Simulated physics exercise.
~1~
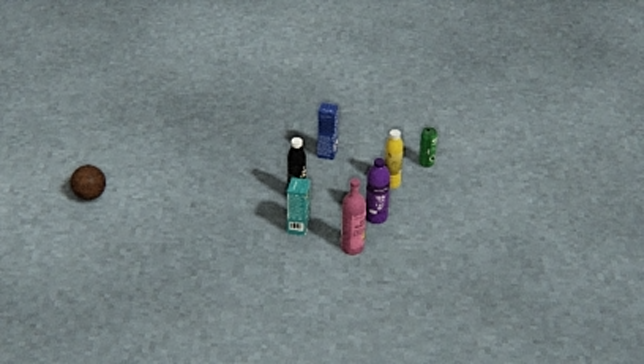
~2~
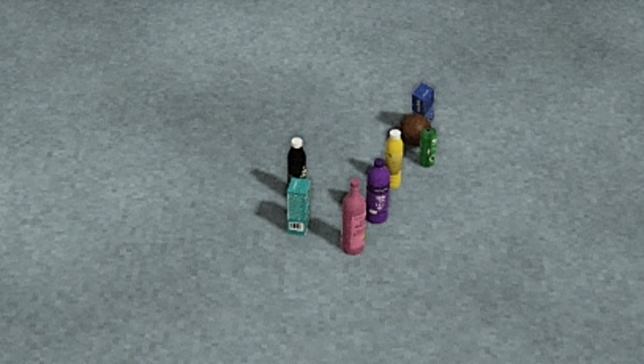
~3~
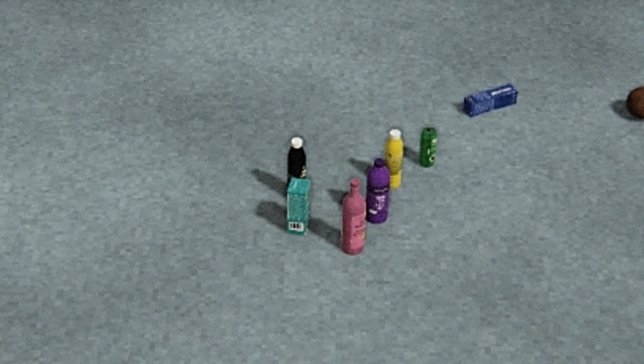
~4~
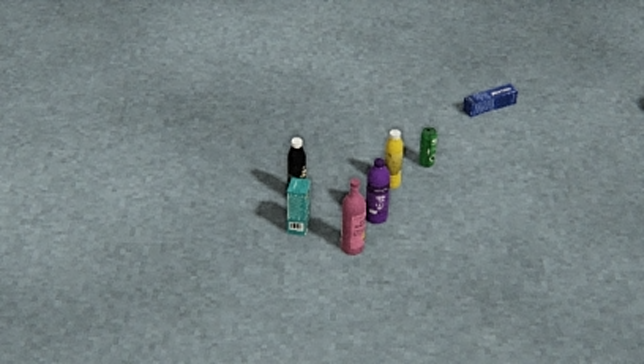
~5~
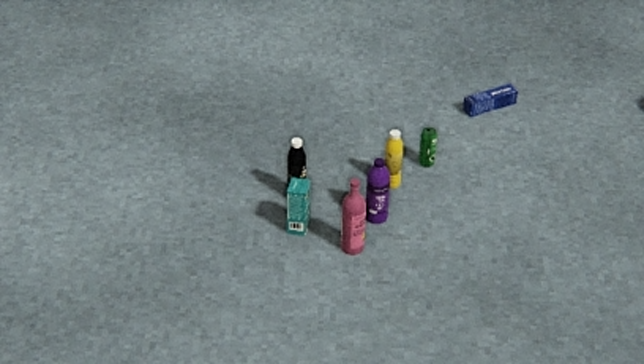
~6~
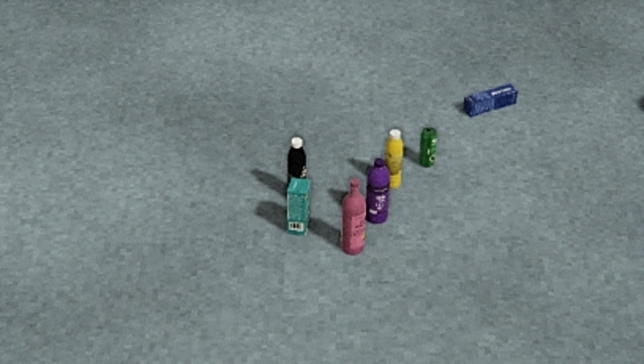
A brown ball rolled in from the left across the grey floor, struck the blue carton at the back of the group and rolled off to the right, leaving the carton on its side while the bottles, green can and turquoise carton stayed standing.
